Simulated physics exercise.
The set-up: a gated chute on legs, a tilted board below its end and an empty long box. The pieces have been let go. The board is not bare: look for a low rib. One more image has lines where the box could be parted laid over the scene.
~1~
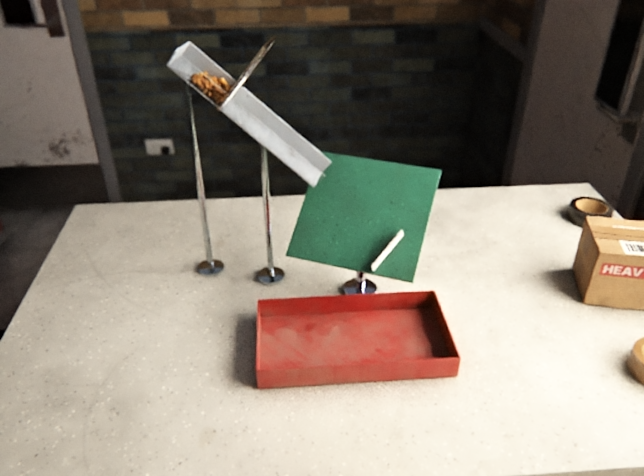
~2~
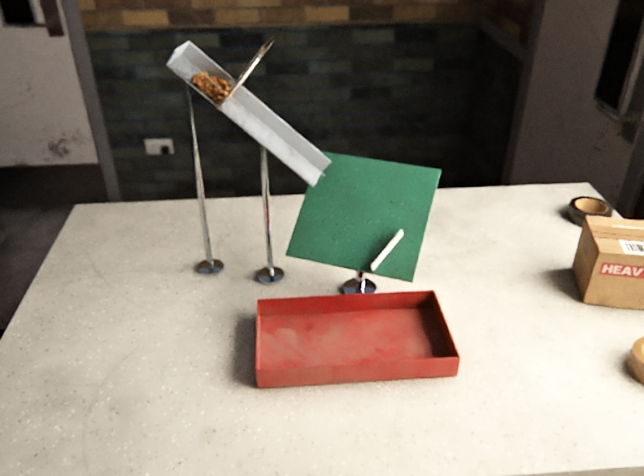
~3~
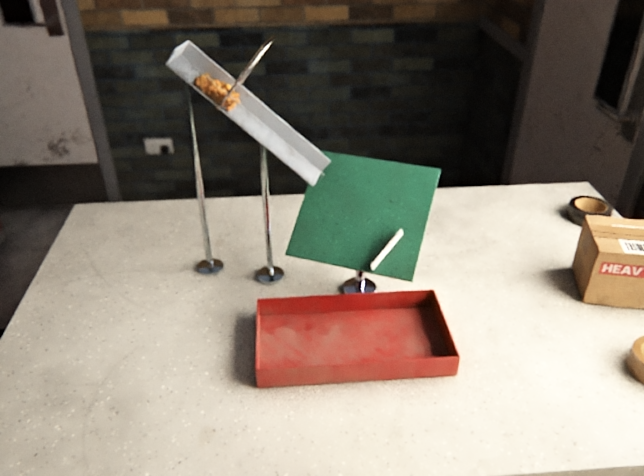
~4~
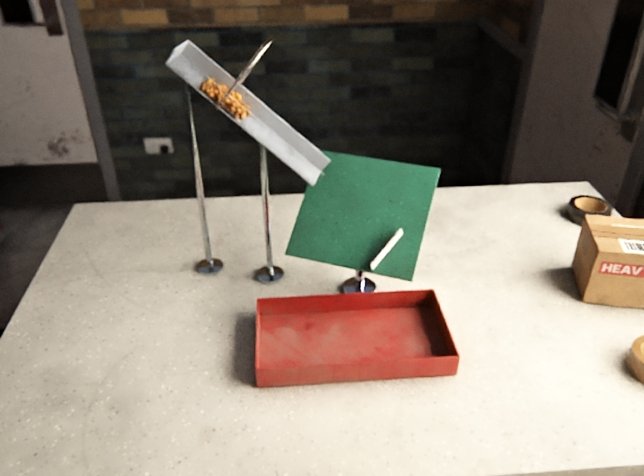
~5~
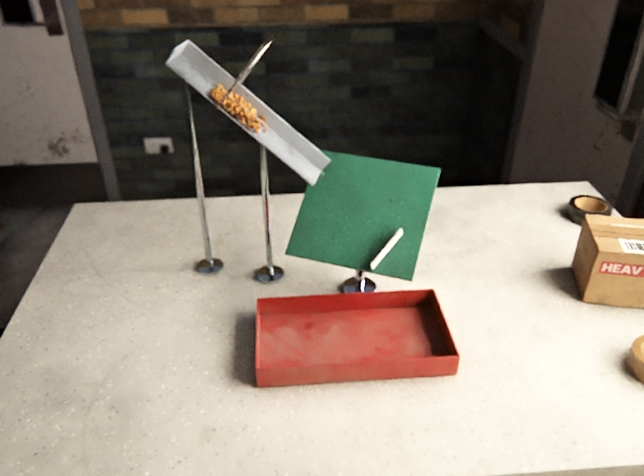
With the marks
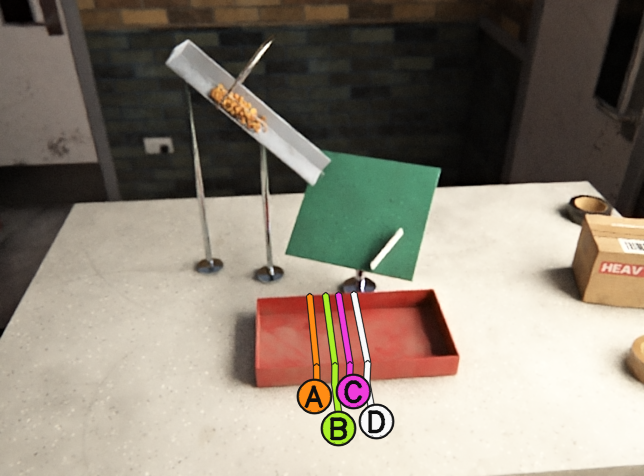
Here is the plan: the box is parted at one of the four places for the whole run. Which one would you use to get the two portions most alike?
C.
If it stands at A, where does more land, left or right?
The right side.
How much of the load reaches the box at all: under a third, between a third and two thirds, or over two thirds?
Over two thirds.
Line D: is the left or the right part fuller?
Left.
On the marked copy, line A crosses the front rim at (316, 365); line B crosses the front rim at (334, 364); line C crosses the front rim at (349, 363); line D crosses the front rim at (367, 362).
If A is chosen, of what is caught, none on the left of the divider, all on the right.
If B is chosen, of what is caught, a small part on the left of the divider, nearly all on the right.
If C is chosen, of what is caught, about a third on the left of the divider, about two thirds on the right.
If D is chosen, of what is caught, nearly all on the left of the divider, a small part on the right.
